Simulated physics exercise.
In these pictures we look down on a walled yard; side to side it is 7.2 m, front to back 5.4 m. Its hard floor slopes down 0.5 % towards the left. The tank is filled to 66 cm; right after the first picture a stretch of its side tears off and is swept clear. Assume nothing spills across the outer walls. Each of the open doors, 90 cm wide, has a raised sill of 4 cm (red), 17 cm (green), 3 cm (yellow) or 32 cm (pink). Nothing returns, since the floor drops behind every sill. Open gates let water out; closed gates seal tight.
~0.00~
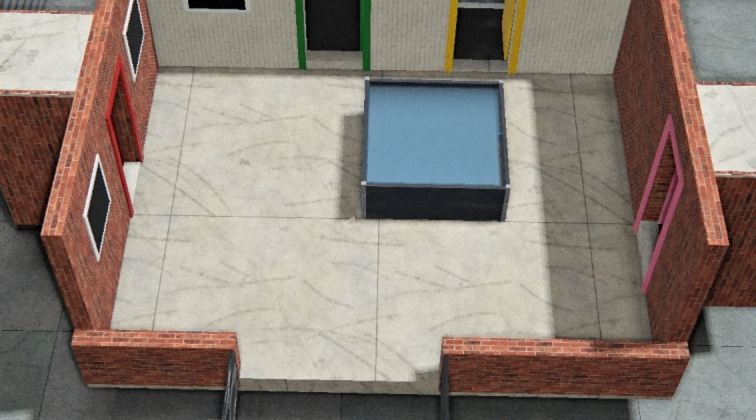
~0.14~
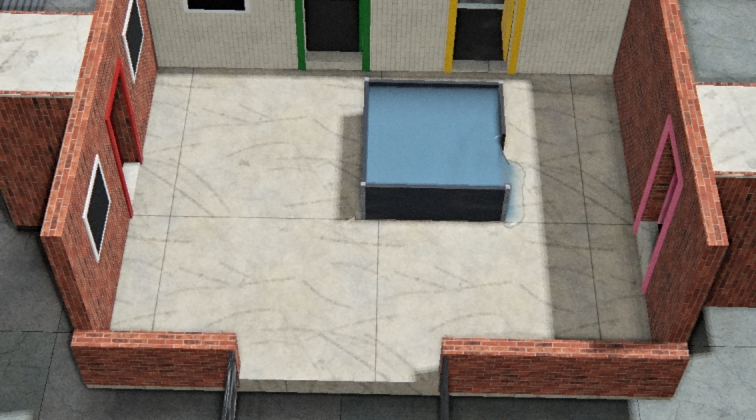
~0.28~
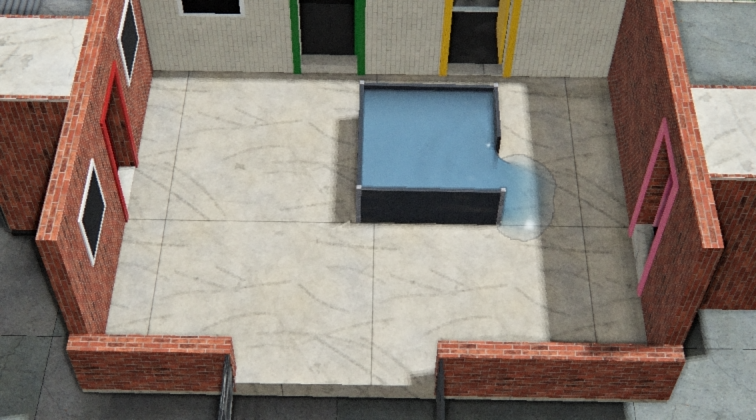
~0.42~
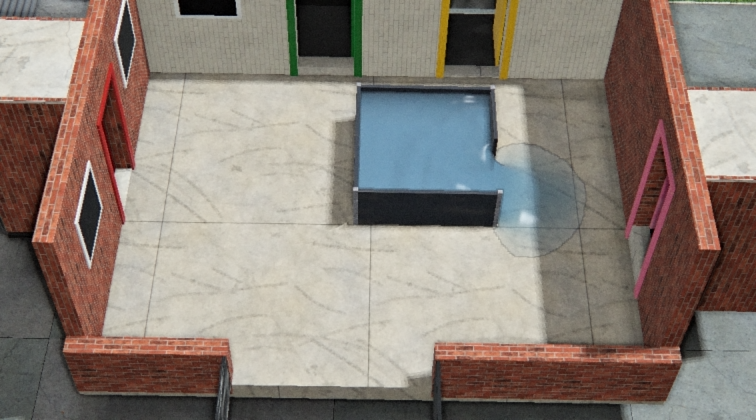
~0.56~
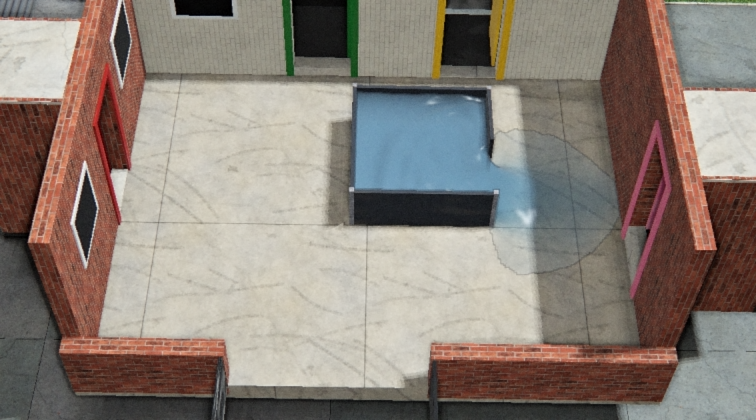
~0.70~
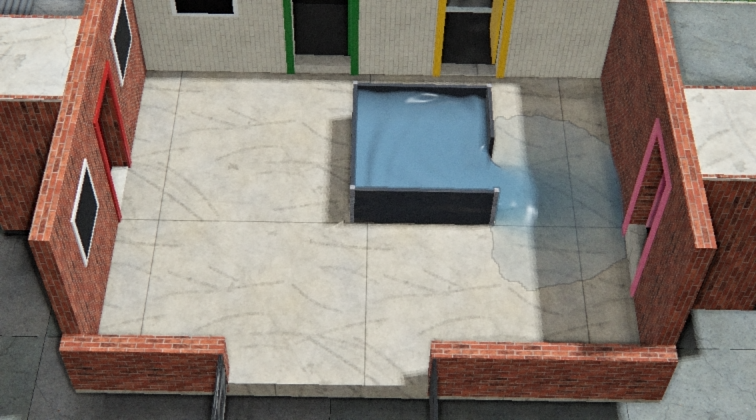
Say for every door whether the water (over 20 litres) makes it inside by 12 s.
The red door breaches the limit. The green door never breaches the limit. The yellow door breaches the limit. The pink door never breaches the limit.
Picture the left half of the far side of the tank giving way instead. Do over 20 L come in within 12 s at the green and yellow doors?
Against that limit: Green over, yellow past it.
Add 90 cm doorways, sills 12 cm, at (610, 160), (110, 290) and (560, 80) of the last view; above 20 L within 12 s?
More, less, more.
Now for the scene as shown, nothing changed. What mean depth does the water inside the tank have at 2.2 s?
It averages close to 37 centimetres.
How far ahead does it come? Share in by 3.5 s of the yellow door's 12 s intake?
Roughly 10 percent is in by then.
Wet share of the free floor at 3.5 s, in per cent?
Covered: Roughly 45 per cent.
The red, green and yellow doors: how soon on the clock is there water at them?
Arrival times: Red 6.0 seconds, green 3.4 seconds, yellow 2.4 seconds.
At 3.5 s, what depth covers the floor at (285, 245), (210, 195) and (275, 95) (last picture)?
Taking the spots in order: 0 cm, 0 cm, 0 cm.
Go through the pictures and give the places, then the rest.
The tank at (435, 135) is whole and still, 66 cm deep, in the first picture.
The front is at (511, 164), 0.6 m from the gap at (500, 181); 0.3 m2 of floor is under water; 66 cm left at the back of the tank, in the second picture.
The front is at (543, 171), 0.9 m from the gap at (496, 186); 1.0 m2 of floor is under water; 66 cm left at the back of the tank, in the third picture.
Water pours out at (492, 189) and has run 1.3 m, to (577, 183); typically 8 cm deep outside, 66 cm at the tank's back, in the fourth picture.
The front is at (614, 190), 1.9 m from the gap at (488, 189); 3.3 m2 of floor is under water; 65 cm left at the back of the tank, in the fifth picture.
Water pours out at (489, 187) and has run 2.1 m, to (624, 251); typically 5 cm deep outside, 59 cm at the tank's back, in the sixth picture.
After 1.4 s water covers 15 % of the floor and is deepest (40 cm) near (606, 210); red door not reached, green door not reached, yellow door not reached, pink door 28 cm at the sill, 0 L in.
After 2.2 s water covers 20 % of the floor and is deepest (42 cm) near (642, 373); red door not reached, green door not reached, yellow door not reached, pink door 26 cm at the sill, 0 L in.
After 3.5 s water covers 45 % of the floor and is deepest (27 cm) near (642, 373); red door not reached, green door 2 cm at the sill, 0 L in, yellow door 7 cm at the sill, 4 L in, pink door 17 cm at the sill, 0 L in.
After 7.0 s water covers 95 % of the floor and is deepest (14 cm) near (125, 193); red door 11 cm at the sill, 6 L in, green door 6 cm at the sill, 0 L in, yellow door 5 cm at the sill, 26 L in, pink door 12 cm at the sill, 0 L in.
After 12.0 s water covers 95 % of the floor and is deepest (10 cm) near (106, 295); red door 9 cm at the sill, 100 L in, green door 5 cm at the sill, 0 L in, yellow door 4 cm at the sill, 35 L in, pink door 6 cm at the sill, 0 L in.
